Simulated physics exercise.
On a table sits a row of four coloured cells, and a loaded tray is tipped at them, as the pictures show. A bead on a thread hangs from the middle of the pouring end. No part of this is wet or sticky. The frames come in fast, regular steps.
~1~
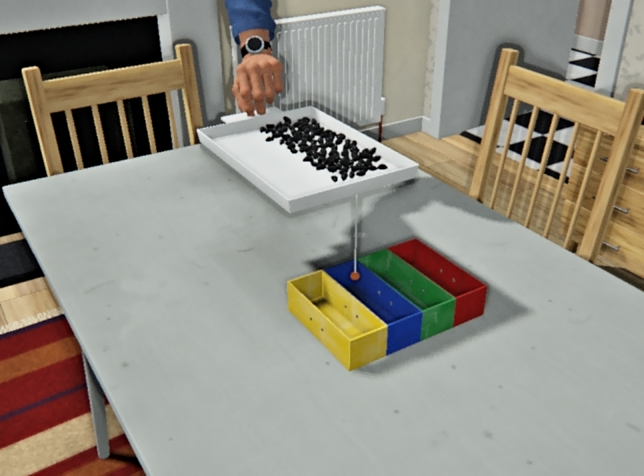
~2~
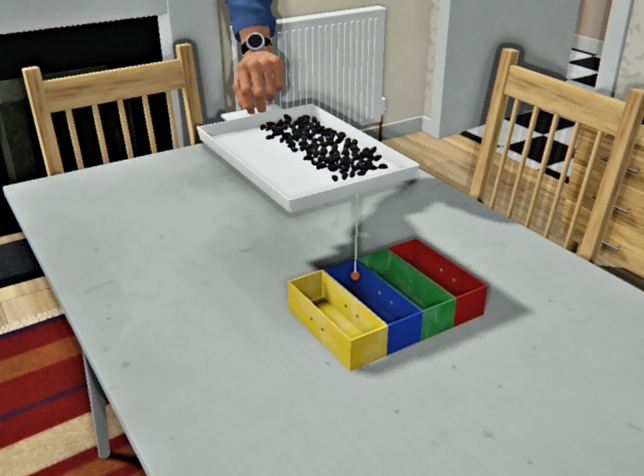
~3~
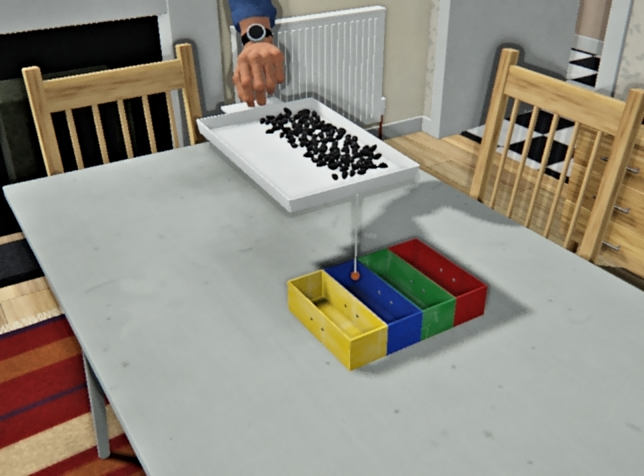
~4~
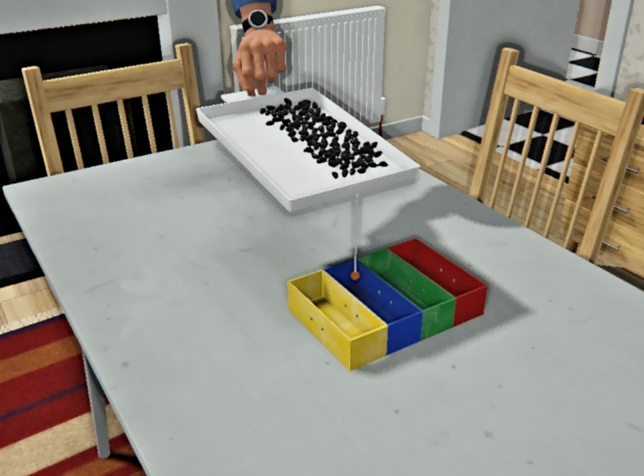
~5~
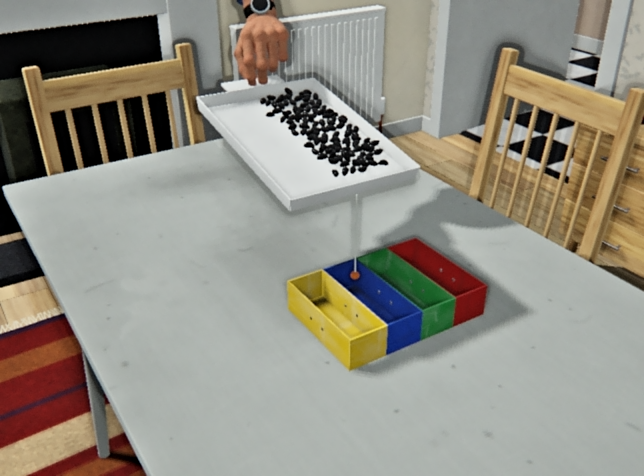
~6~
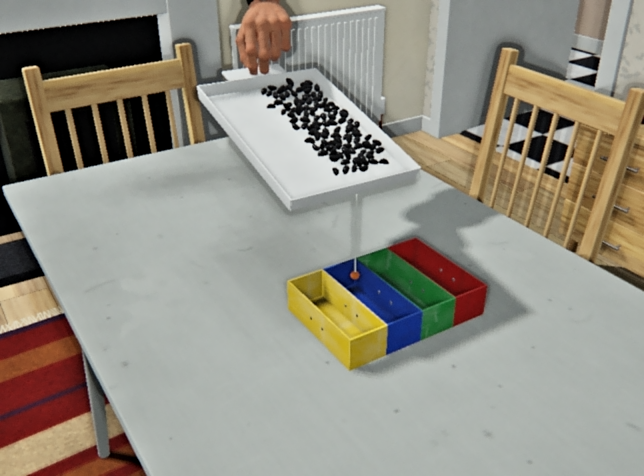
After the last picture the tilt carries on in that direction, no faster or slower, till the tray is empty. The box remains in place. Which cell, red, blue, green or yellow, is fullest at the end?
The green cell is fullest at the end.
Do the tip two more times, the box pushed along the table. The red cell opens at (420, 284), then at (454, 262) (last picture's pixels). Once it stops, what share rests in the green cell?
About 20 and 30 per cent respectively.
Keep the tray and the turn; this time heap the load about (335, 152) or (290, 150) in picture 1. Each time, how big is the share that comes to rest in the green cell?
First 40 %, then 30 %.
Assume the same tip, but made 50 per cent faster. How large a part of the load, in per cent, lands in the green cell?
Near 30 in a hundred.
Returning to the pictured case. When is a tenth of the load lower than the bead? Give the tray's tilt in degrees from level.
I'd say close to 105 degrees.
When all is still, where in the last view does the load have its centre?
Close to (409, 320) in the last picture.
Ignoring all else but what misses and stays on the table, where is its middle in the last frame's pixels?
Look around (370, 396) in the last picture.
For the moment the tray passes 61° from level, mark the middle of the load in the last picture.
Near (370, 152).
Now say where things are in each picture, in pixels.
Corners of the pouring end at (290, 199) and (415, 164), level; middle of the load at (323, 146), black beans; bead on its thread at (355, 276); yellow cell at (368, 345); blue cell at (404, 331); green cell at (438, 317); red cell at (470, 304), in the first frame.
Corners of the pouring end at (290, 198) and (416, 164), level; middle of the load at (323, 145), in the second frame.
Corners of the pouring end at (290, 198) and (416, 165), tipped barely, level across its low end; middle of the load at (323, 141), in the third frame.
Corners of the pouring end at (291, 198) and (417, 165), tipped a little, level across its low end; middle of the load at (324, 135), in the fourth frame.
Corners of the pouring end at (291, 198) and (417, 166), tipped a little, level across its low end; middle of the load at (324, 130), in the fifth frame.
Corners of the pouring end at (292, 198) and (417, 167), tipped a little, level across its low end; middle of the load at (325, 124); yellow cell at (368, 345); blue cell at (404, 330); green cell at (438, 316); red cell at (470, 303), in the sixth frame.
Soon, tray tipped steeply; all on the tray.
A while on, tray tipped past a quarter turn; most on the tray; a stray few in the green cell; a stray few in the blue cell; a small part falling or outside the box.
Towards the end, tray tipped past a quarter turn; about a third in the green cell; about a quarter in the blue cell; about a quarter in the yellow cell; a small part in the red cell; a small part falling or outside the box.
Finally, tray tipped past a quarter turn; about a third in the green cell; about a quarter in the blue cell; about a quarter in the yellow cell; a small part in the red cell; a small part outside the box.
